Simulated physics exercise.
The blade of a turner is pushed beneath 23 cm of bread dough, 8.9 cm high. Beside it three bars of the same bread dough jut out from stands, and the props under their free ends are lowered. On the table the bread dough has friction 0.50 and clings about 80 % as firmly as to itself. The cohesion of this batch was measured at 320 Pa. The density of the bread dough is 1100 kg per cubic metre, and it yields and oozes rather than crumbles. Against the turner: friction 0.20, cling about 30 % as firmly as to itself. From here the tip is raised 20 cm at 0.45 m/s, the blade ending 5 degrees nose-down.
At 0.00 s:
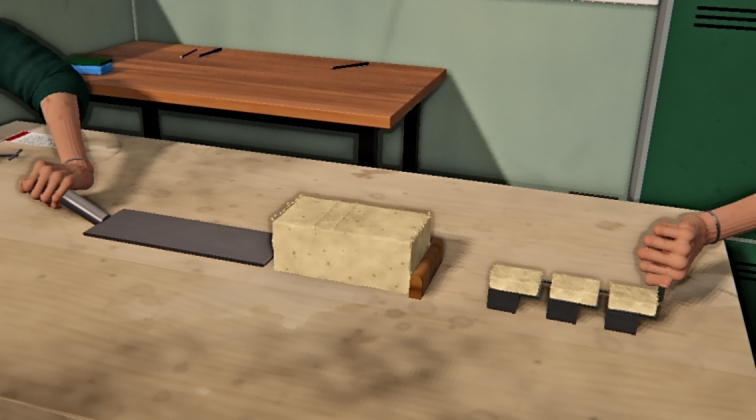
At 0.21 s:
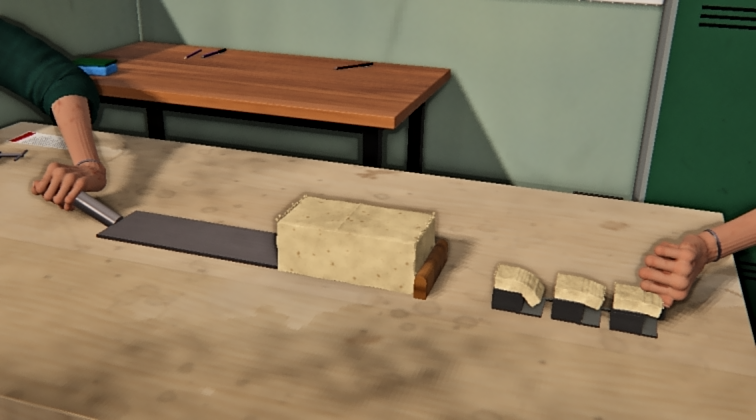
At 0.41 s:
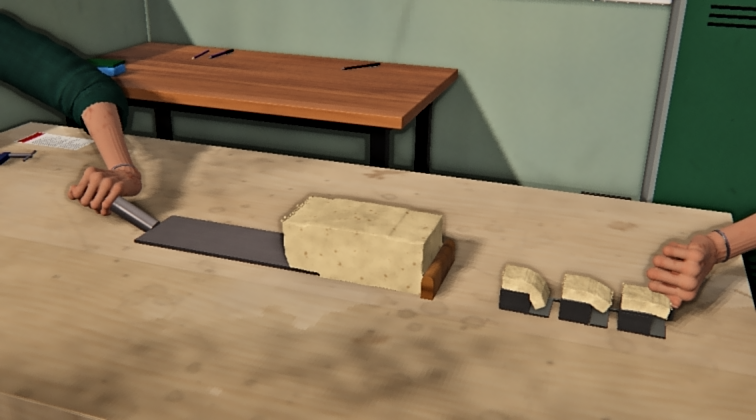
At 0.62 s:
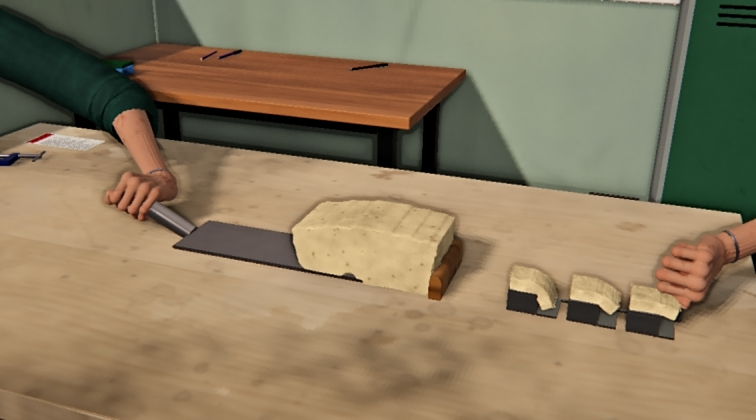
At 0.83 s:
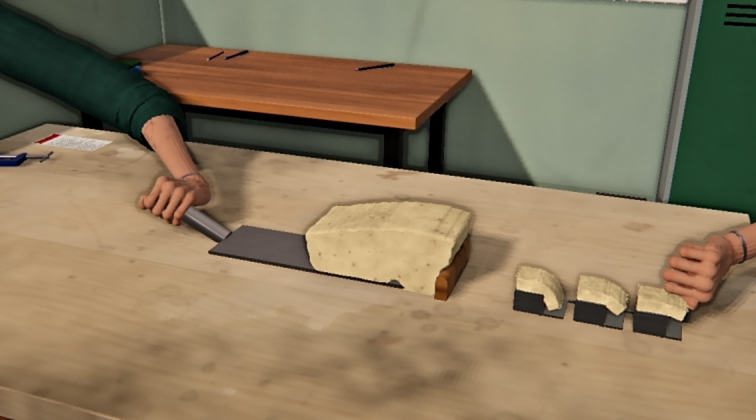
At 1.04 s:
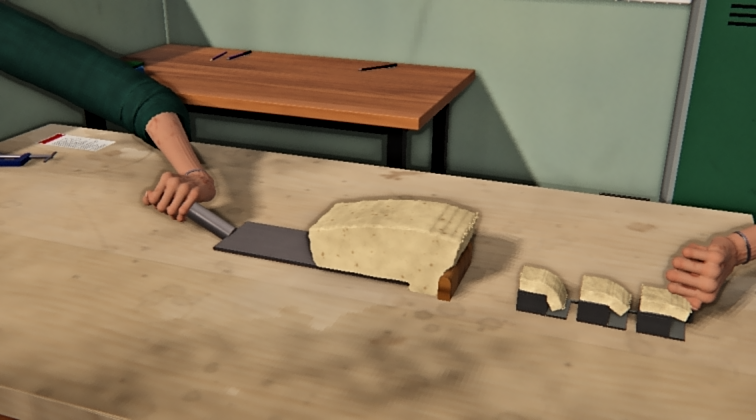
A pale block of dough sits mid-table against a small brown wooden stop, seen from slightly above in a green-walled room with an orange-brown desk behind. A hand in a dark green sleeve slides a flat grey blade rightward under the block, whose top rounds and bulges. At right, beside another hand, three small dough pieces droop over dark stands as the view drifts slightly left.
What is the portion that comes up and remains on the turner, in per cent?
Close to 55 per cent.
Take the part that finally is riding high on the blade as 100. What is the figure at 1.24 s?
Some 70 per cent.
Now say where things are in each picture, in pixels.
Handle end of the blade at (83, 235), not yet moved; highest point of the bread dough at (339, 231); the tips have sunk 0, 0, 0 (left to right), in the first frame.
Handle end of the blade at (96, 237), moved 1.7 cm; highest point of the bread dough at (343, 232); the tips have sunk 2.2 cm, 8 mm, 4 mm (left to right), in the second frame.
Handle end of the blade at (134, 242), moved 7.9 cm; highest point of the bread dough at (332, 228); the tips have sunk 2.7 cm, 1.3 cm, 5 mm (left to right), in the third frame.
Handle end of the blade at (173, 248), moved 14 cm; highest point of the bread dough at (362, 229); the tips have sunk 2.8 cm, 1.4 cm, 5 mm (left to right), in the fourth frame.
Handle end of the blade at (209, 253), moved 20 cm; highest point of the bread dough at (418, 232); the tips have sunk 2.8 cm, 1.5 cm, 6 mm (left to right), in the fifth frame.
Handle end of the blade at (213, 249), moved 20 cm; highest point of the bread dough at (411, 229); the tips have sunk 2.8 cm, 1.5 cm, 6 mm (left to right), in the sixth frame.
By 1.24 s, the tip is 9.5 cm up.
By 1.47 s, the tip is 19 cm up.
By 1.71 s, the tip is 20 cm up and 55 % is riding high on the blade.
By 1.94 s, the tip is 20 cm up and 55 % is riding high on the blade.
By 2.10 s, at the end, the tip is 20 cm up and 55 % is riding high on the blade.
